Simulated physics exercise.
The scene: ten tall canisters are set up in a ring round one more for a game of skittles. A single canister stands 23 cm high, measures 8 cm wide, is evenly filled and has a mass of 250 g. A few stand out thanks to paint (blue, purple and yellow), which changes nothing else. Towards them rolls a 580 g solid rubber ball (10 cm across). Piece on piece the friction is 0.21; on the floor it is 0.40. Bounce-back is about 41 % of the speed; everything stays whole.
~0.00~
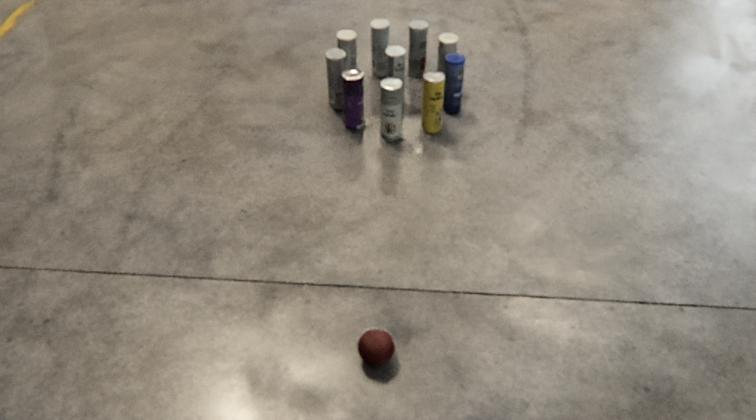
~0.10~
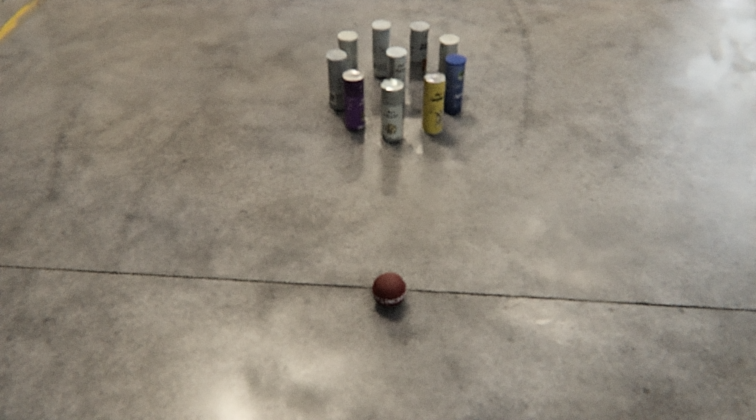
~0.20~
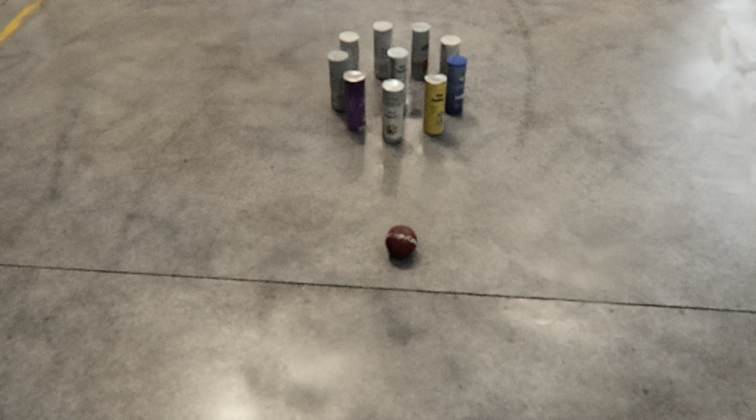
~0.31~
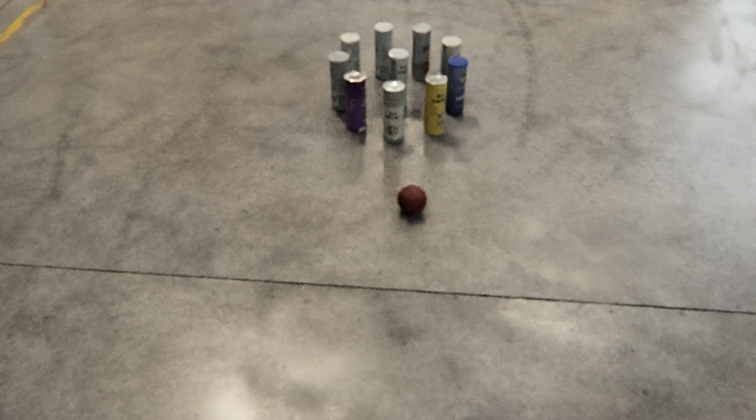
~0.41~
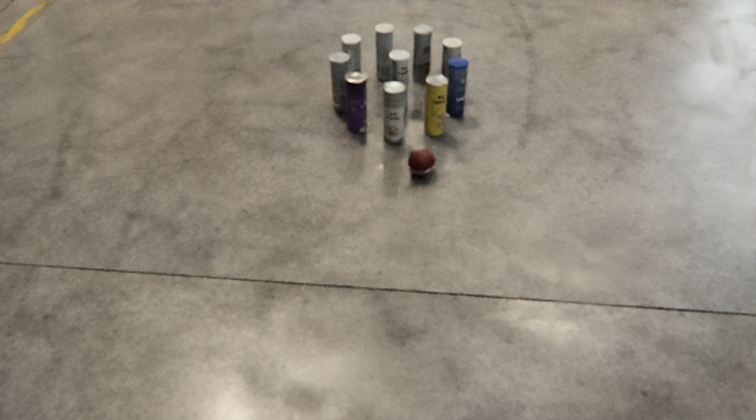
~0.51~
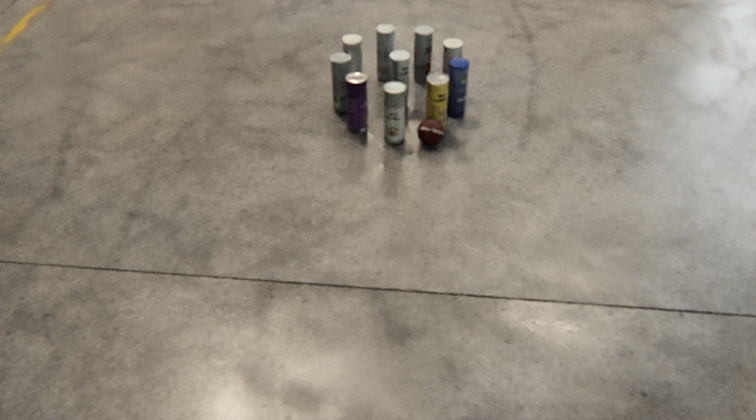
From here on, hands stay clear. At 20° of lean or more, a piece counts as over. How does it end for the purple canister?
The purple canister stays up.
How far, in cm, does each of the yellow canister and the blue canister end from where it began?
Well, the yellow finishes 50 cm from where it began, while the blue finishes 30 cm from its start.
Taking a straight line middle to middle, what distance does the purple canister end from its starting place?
It ends around 0 cm from its start.
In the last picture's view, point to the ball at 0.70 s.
You'll find it near (437, 99).
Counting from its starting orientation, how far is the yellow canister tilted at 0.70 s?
Measured against how it began, the tilt is near 60 degrees.
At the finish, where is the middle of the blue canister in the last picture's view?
I'd say its middle settles close to (503, 87).
After 0.70 s, ball still moving; 1 of the 10 canisters over; purple canister unmoved; yellow canister leaning 60°.
After 1.08 s, ball still moving; 4 of the 10 canisters over; purple canister unmoved; yellow canister lying flat.
By the end (1.6 s), ball at rest; 4 of the 10 canisters over; purple canister unmoved; yellow canister lying flat; blue canister lying flat. As the last picture would show them, middles, purple canister near (357, 103), yellow canister near (414, 62).
